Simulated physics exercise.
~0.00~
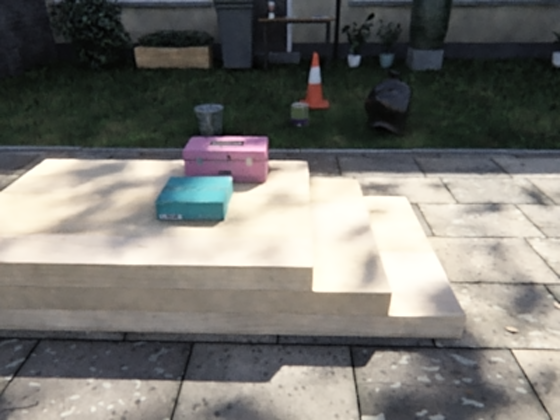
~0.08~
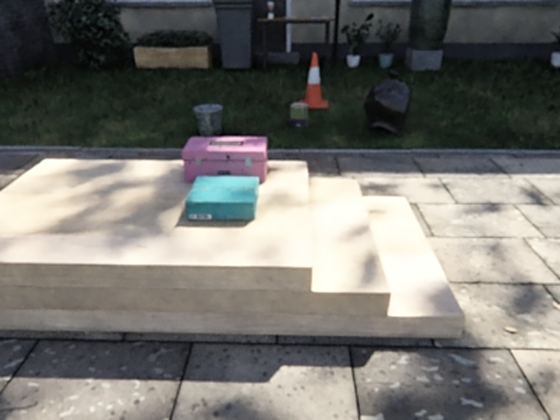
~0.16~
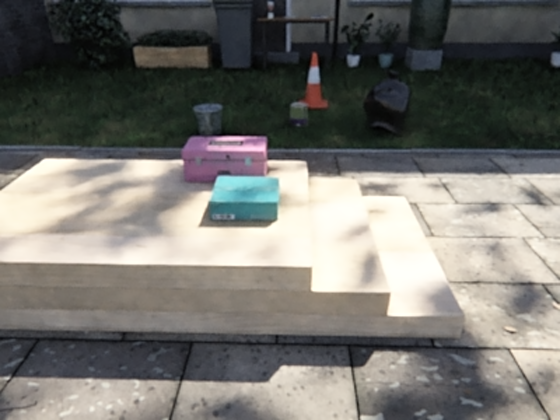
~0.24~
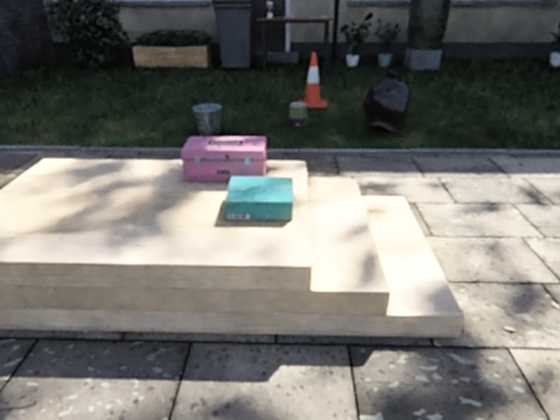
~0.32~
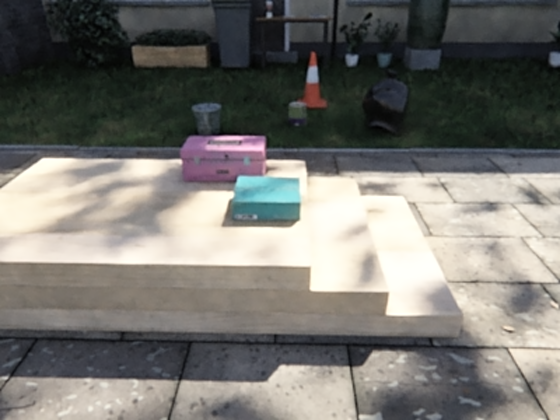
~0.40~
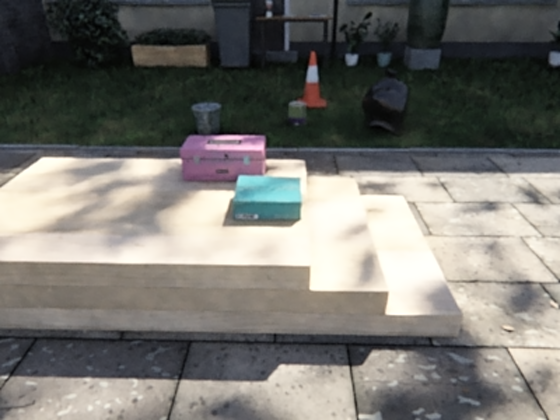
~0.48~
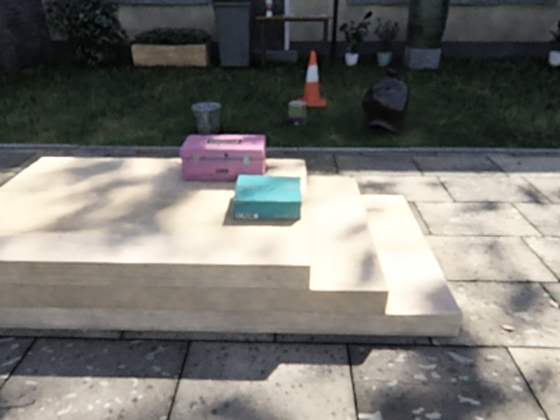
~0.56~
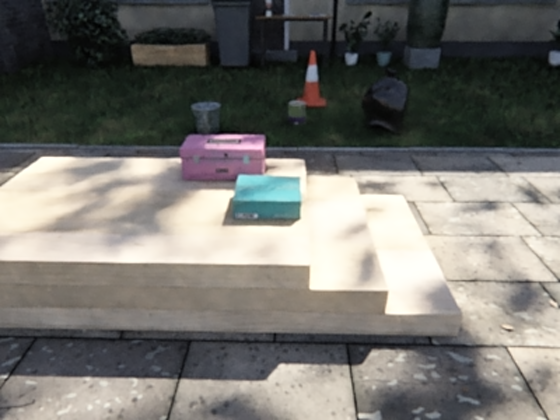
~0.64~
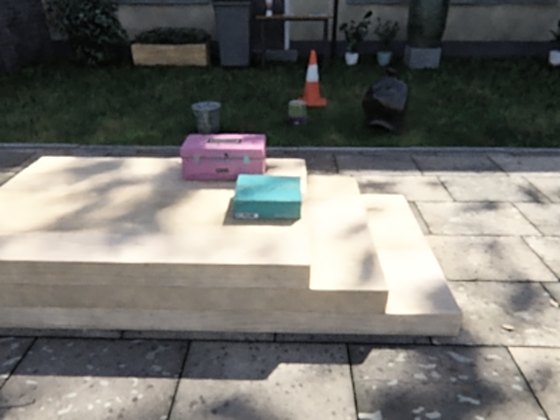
At the start, a turquoise box sits on the pale landing at the top of a short flight of steps, just in front of a closed pink toolbox. Grass, an orange cone and a small bucket lie behind them in the sunshine. The turquoise box slides to the right across the landing, passing in front of the toolbox, which stays put. Its slide grows shorter and slower as it nears the first step down. It stops before the edge and stays at rest on the landing, still shut, with the pink toolbox behind it to the left.
